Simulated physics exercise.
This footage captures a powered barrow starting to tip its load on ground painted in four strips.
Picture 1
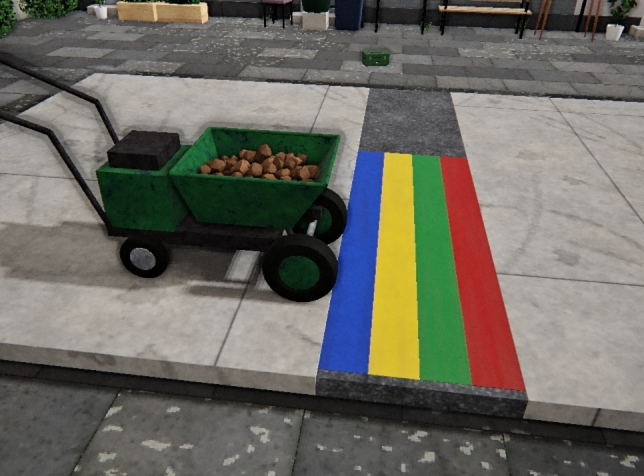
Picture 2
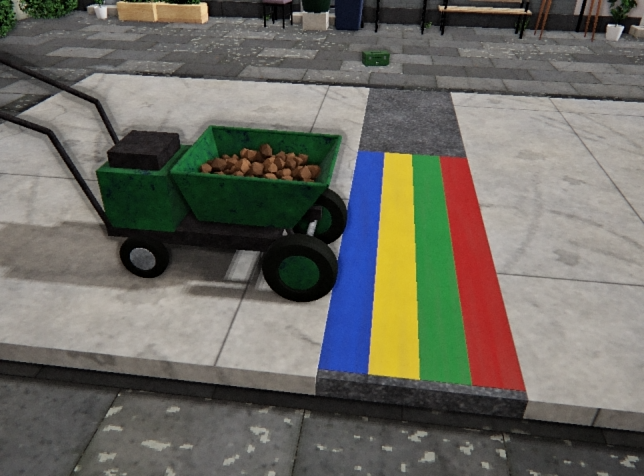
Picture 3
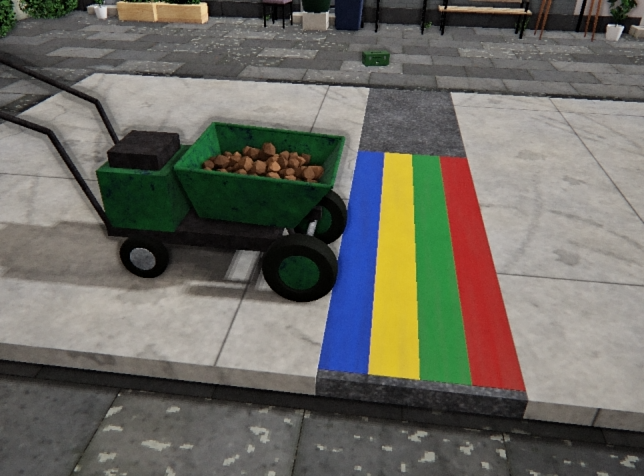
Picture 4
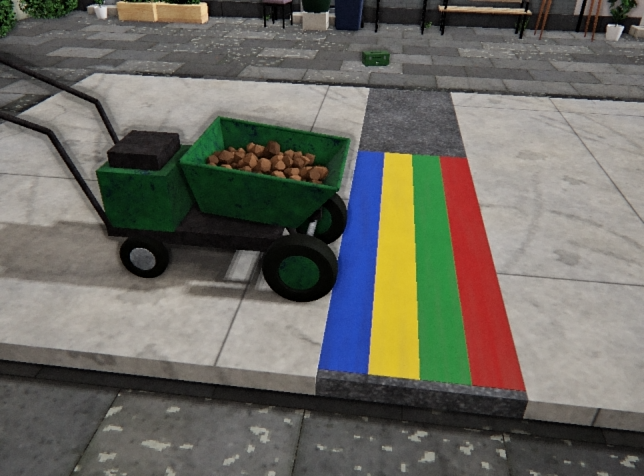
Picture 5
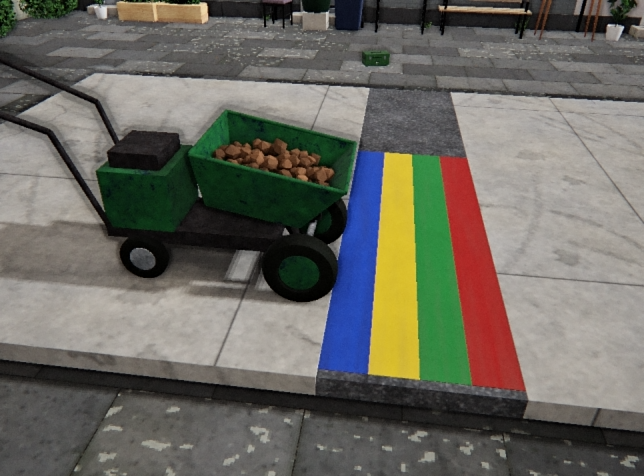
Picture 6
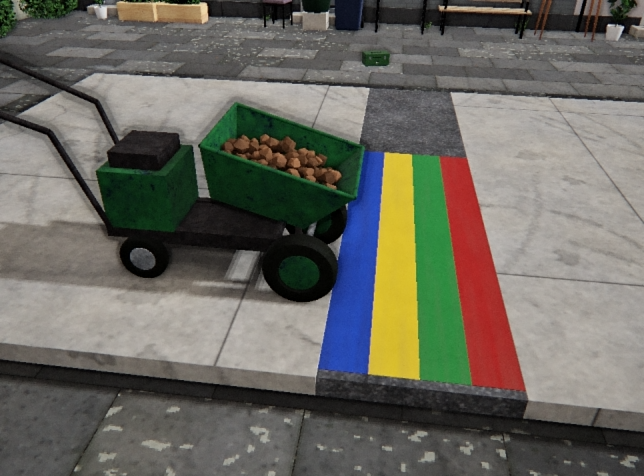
Green skip of a powered barrow tilting gradually to the right with its brown clods, beside blue, yellow, green and red strips.
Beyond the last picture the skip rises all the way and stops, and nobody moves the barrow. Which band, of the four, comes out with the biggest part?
The green band comes out ahead.
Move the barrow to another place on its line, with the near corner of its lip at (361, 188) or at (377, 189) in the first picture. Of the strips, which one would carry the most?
Spot 1 - the red one; spot 2 - the red strip.
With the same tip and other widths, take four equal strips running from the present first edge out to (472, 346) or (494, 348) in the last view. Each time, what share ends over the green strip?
About 30 % and 30 %.
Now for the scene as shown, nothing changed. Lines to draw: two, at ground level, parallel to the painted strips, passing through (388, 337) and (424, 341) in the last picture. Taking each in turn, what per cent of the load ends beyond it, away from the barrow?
Around 90 in a hundred for the first, 70 in a hundred for the second.
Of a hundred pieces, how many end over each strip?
Approximate shares - blue strip 0, yellow strip 15, green strip 35, red strip 25.
Soon, skip tipped steeply; all in the skip.
A while on, skip tipped right over; most in the skip; a small part over the yellow strip; a small part over the green strip.
Towards the end, skip tipped right over; about a quarter in the skip; a small part over the yellow strip; about a third over the green strip; about a quarter over the red strip; a small part off the paint.
Finally, skip tipped right over; a small part in the skip; none over the blue strip; about a quarter over the yellow strip; about a third over the green strip; about a quarter over the red strip; a small part off the paint.
